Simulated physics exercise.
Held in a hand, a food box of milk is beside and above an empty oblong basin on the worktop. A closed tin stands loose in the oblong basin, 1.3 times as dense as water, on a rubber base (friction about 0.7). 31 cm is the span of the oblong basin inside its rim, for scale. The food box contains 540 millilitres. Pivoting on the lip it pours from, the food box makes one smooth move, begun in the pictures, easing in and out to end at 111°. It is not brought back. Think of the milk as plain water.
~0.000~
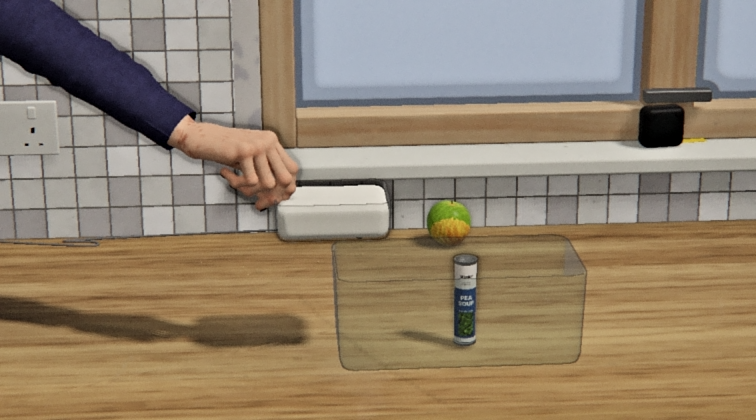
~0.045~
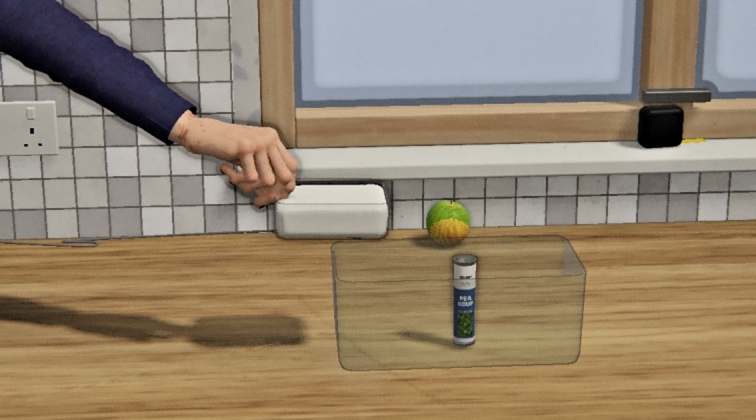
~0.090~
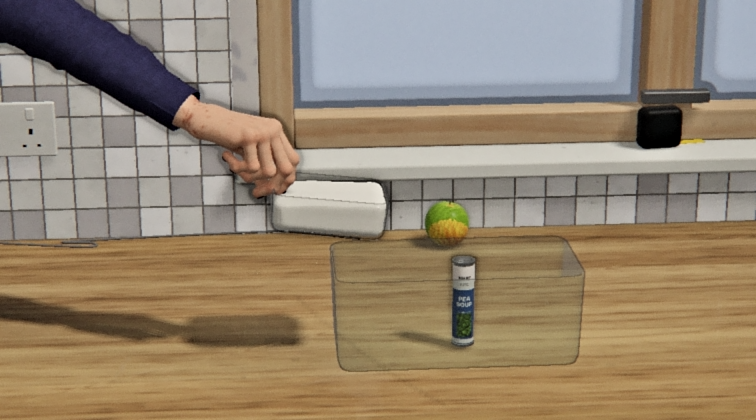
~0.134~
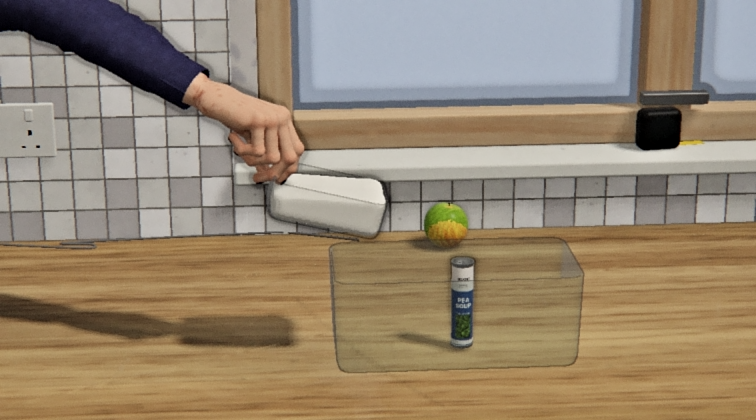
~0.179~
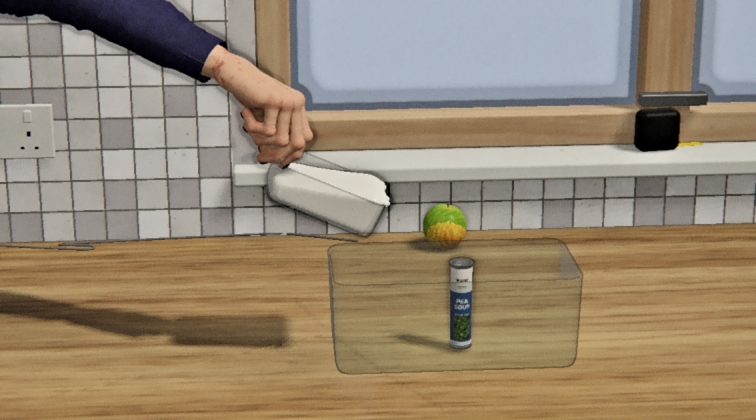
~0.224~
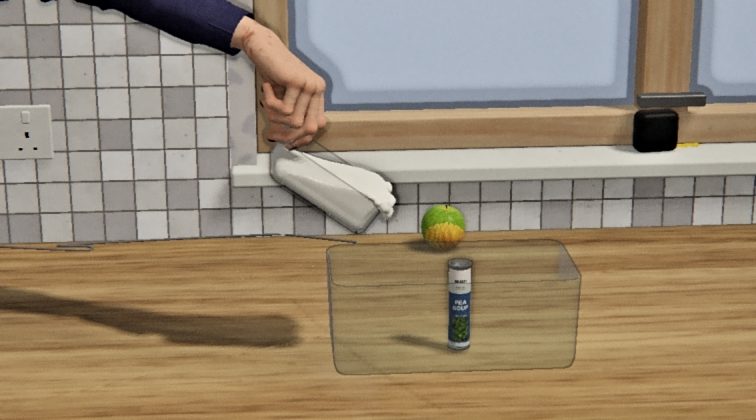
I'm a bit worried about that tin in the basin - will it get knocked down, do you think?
It does not tilt over.
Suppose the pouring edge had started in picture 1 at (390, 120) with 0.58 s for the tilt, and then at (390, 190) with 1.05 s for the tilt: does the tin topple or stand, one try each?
First it stays on its base; then it stays on its base.
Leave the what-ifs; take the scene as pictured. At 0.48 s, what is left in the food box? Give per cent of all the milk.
Near 10 in a hundred.
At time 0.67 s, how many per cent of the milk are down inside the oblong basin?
Some 96 per cent.
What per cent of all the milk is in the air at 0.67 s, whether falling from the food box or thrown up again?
Close to 4 per cent.
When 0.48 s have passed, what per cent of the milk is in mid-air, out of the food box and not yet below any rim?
Close to 56 per cent, I'd say.
Then, 0.48 s in, the tilt is 103° and 10 per cent is still to pour; the tin stands where it began.
Then, 0.67 s in, the tilt is 111° and 0 per cent is still to pour; the tin stands where it began.
Then, 0.87 s in, the tilt is 111° and 0 per cent is still to pour; the tin stands where it began.
Then, 1.08 s in, the tilt is 111° and 0 per cent is still to pour; the tin stands where it began.
Finally, the tin stands where it began.
